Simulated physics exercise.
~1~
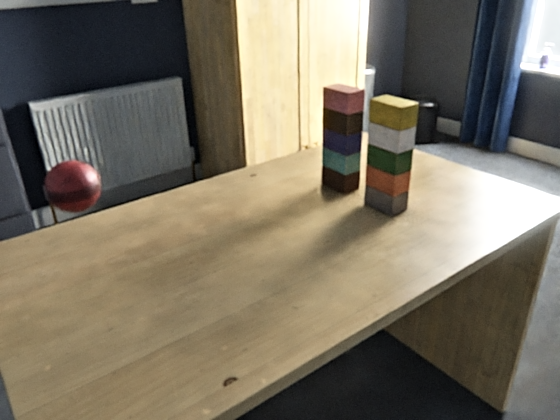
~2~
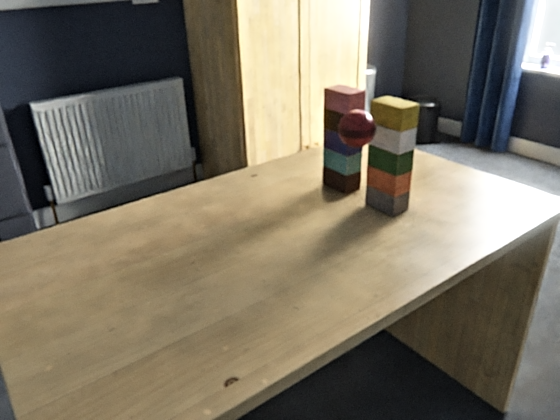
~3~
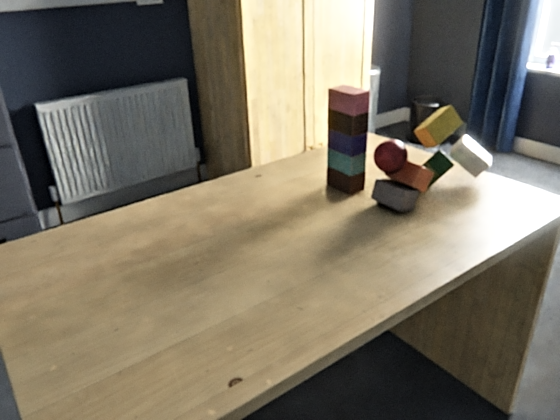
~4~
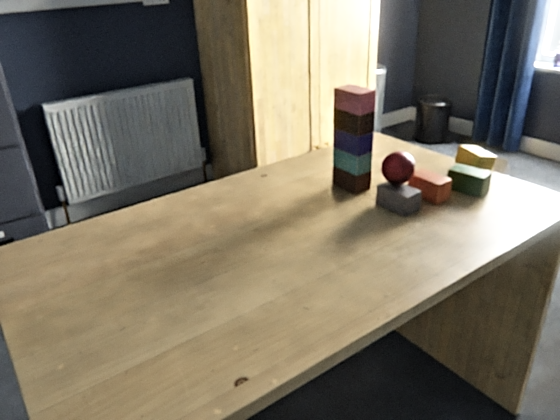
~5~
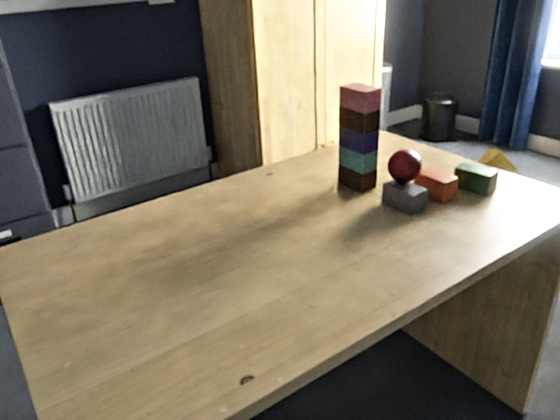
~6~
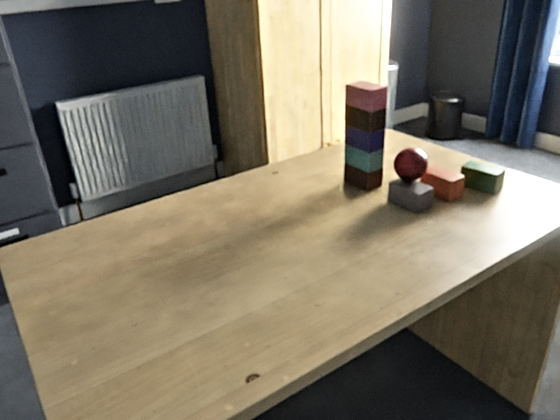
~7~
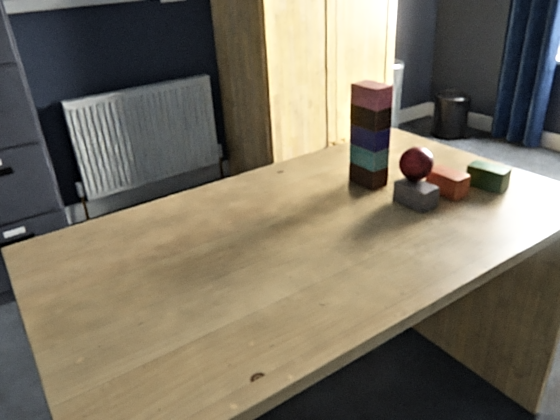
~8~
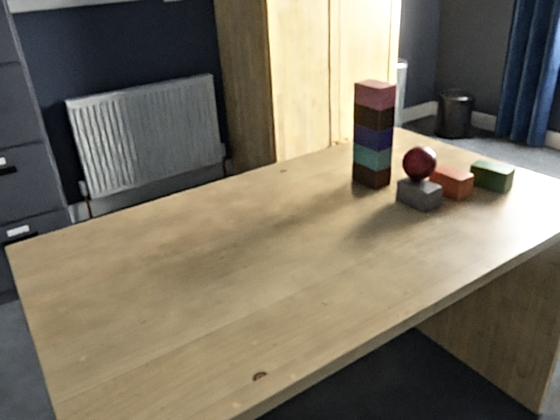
Red ball flying right into the nearer of two block stacks, toppling it and settling on the grey block beside the standing stack.
